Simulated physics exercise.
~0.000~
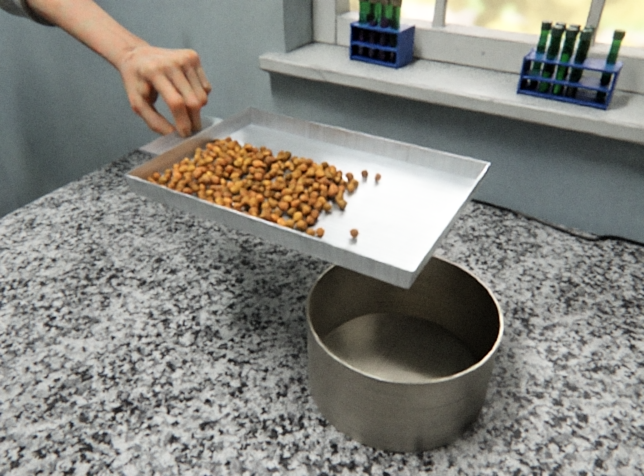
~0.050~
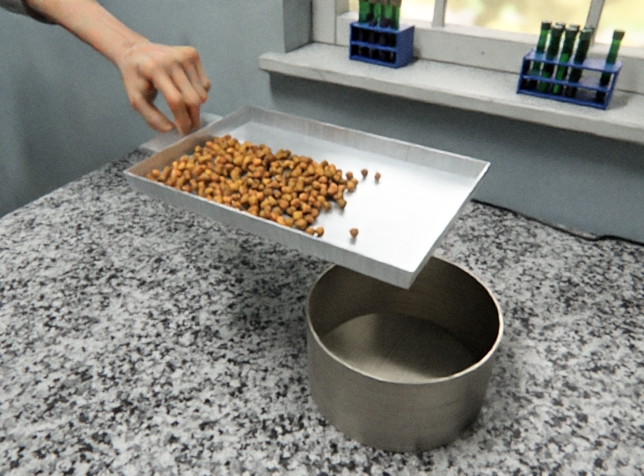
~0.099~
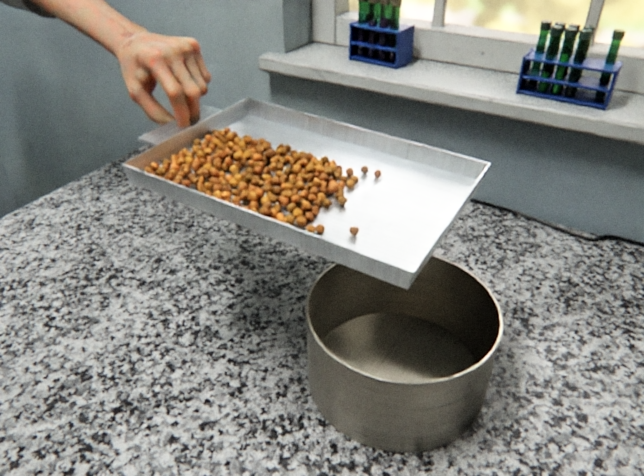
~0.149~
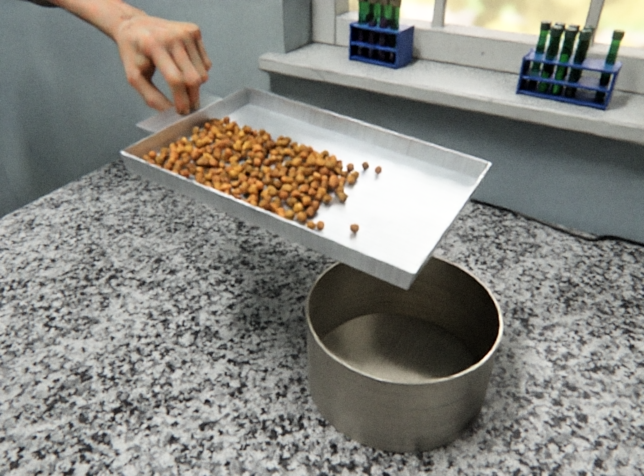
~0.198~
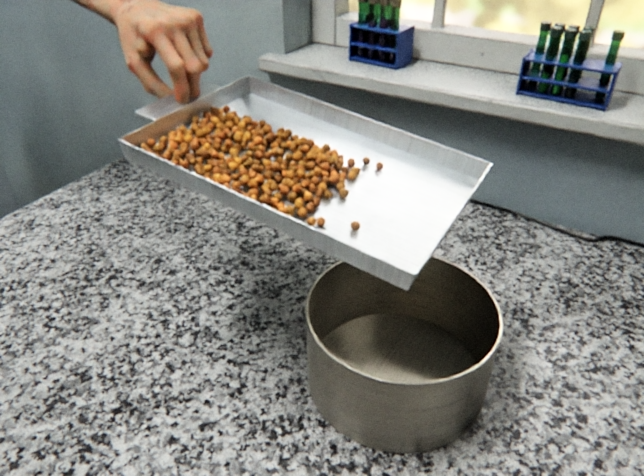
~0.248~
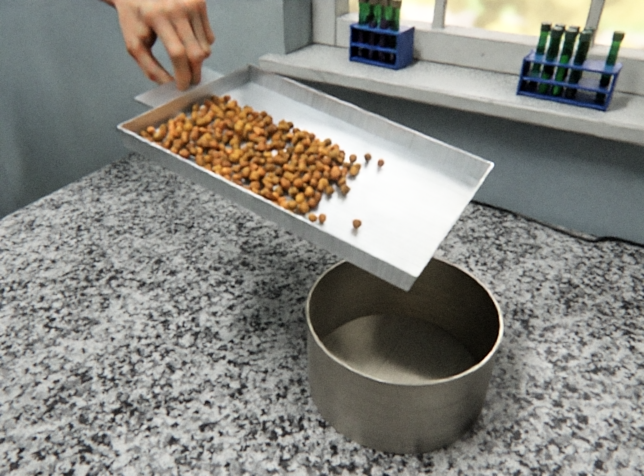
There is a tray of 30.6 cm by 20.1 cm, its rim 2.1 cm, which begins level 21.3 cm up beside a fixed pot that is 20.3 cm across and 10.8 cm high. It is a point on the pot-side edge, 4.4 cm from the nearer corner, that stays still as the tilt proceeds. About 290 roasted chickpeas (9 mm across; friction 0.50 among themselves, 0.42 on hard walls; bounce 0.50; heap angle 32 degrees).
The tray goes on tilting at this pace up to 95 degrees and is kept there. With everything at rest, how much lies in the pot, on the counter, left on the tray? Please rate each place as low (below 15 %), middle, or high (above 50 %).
Pot: Middle, counter: High, left on the tray: Low.
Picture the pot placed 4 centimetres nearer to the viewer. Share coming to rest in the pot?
Roughly 40 per cent.
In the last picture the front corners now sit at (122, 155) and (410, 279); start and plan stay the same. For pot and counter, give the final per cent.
That works out as pot 10 and counter 90.
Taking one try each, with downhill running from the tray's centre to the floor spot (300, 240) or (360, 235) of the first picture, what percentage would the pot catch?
I'd put it at about 10 per cent for the first tilt and about 5 per cent for the second.
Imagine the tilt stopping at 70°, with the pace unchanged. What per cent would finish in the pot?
You'd end up with some 5 % in the pot.
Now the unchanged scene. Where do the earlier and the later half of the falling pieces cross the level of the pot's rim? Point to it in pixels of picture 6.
It passes about (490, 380) first and (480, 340) afterwards.
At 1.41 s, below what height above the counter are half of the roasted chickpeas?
The halfway line is at about 24 cm.
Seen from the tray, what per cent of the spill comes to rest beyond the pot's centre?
About 100 per cent.
After 0.95 s, tilt 50 degrees; the tray holds 100 %, the pot 0 %.
After 1.41 s, tilt 76 degrees; the tray holds 90 %, the pot 0 %.
After 1.95 s, tilt 95 degrees; the tray holds 30 %, the pot 10 %.
By 3.1 s all is still; pot 30 %, counter 70 %, tray 0 %.
